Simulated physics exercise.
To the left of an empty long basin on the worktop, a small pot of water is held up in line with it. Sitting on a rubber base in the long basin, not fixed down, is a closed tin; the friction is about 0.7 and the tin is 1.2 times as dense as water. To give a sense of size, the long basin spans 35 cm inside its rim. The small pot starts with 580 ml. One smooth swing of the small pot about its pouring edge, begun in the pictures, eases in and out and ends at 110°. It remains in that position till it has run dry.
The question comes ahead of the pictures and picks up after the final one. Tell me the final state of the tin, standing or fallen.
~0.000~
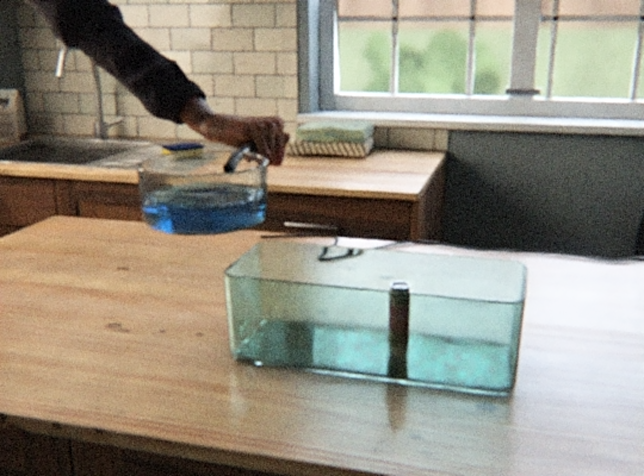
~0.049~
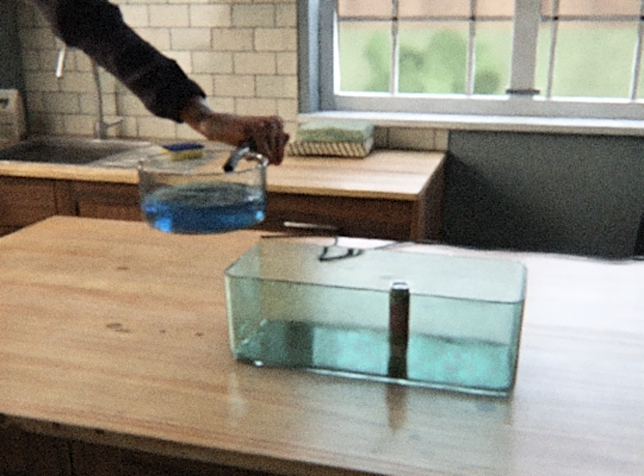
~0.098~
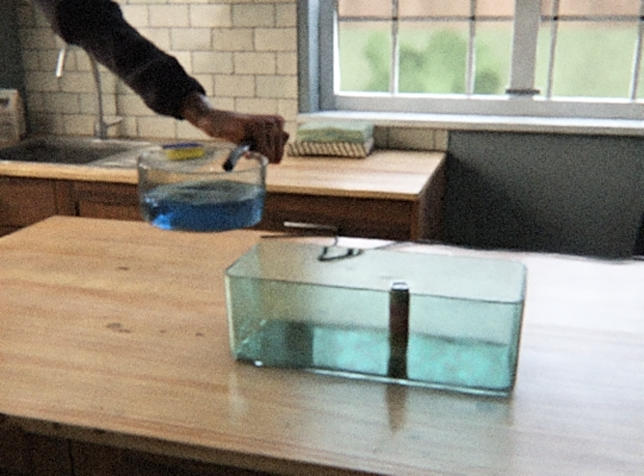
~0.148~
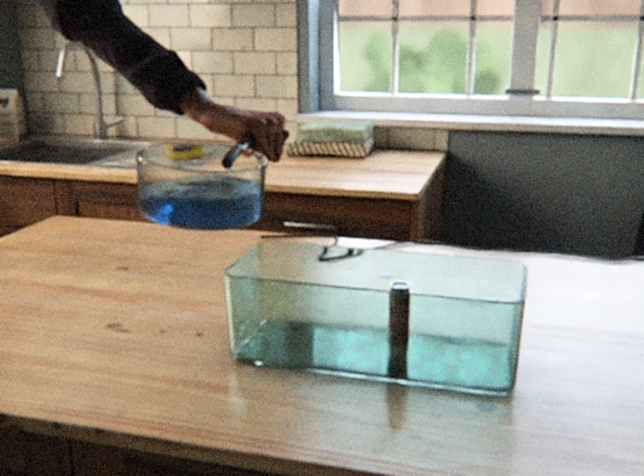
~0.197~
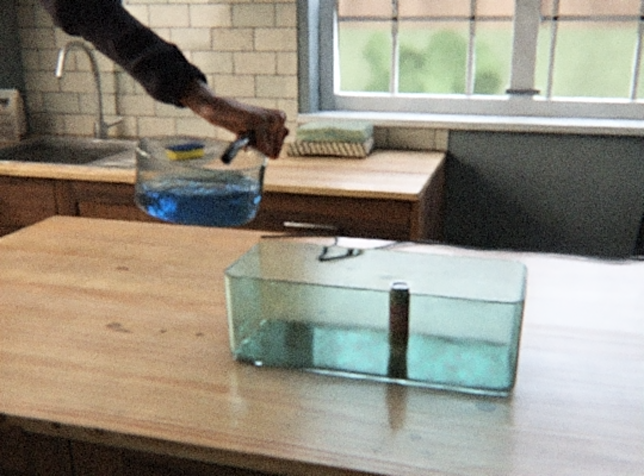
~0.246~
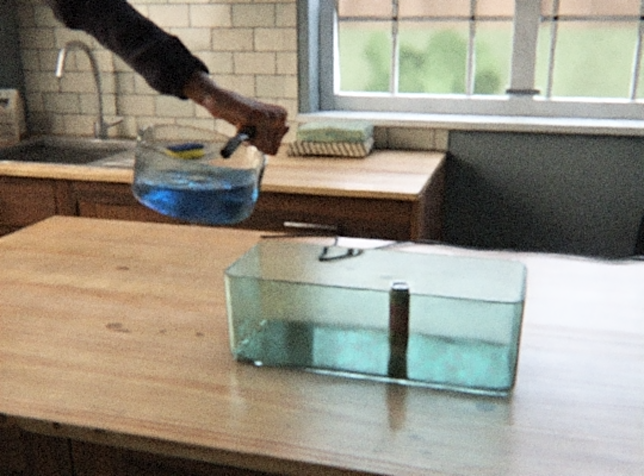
It survives.
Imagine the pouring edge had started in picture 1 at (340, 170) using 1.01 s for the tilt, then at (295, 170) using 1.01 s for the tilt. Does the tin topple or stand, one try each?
Run one: It tumbles. Run two: It tumbles.
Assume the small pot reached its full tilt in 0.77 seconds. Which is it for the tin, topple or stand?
Then the tin does not tip.
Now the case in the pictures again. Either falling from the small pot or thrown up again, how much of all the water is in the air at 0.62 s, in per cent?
Some 36 % is the figure.
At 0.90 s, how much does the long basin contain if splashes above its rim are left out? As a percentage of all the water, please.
Some 68 percent of the total.
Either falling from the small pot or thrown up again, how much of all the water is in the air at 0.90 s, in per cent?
Something like 22 per cent is in the air then.
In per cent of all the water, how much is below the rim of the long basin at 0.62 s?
Around 0%.
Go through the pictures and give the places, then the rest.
In the first picture, it leans 0°; its right rim is at (262, 167); the water meets the walls at (153, 190) and (262, 197); the long basin's rim runs from (242, 258) to (525, 283); the tin's top is at (400, 288).
In the second picture, it leans 1°; its right rim is at (262, 167); the water meets the walls at (153, 189) and (262, 196).
In the third picture, it leans 3°; its right rim is at (262, 167); the water meets the walls at (152, 188) and (261, 194).
In the fourth picture, it leans 6°; its right rim is at (262, 167); the water meets the walls at (150, 184) and (260, 191).
In the fifth picture, it leans 10°; its right rim is at (262, 167); the water meets the walls at (147, 179) and (258, 187).
In the sixth picture, it leans 15°; its right rim is at (262, 167); the water meets the walls at (146, 171) and (257, 181).
Then, 0.62 s in, the tilt is 75° and 64 per cent is still to pour; the tin stands where it began.
Then, 0.90 s in, the tilt is 107° and 10 per cent is still to pour; the tin stands where it began.
Then, 1.19 s in, the tilt is 110° and 0 per cent is still to pour; the tin stands where it began.
Then, 1.51 s in, the tilt is 110° and 0 per cent is still to pour; the tin stands where it began.
Finally, the tin stands where it began.
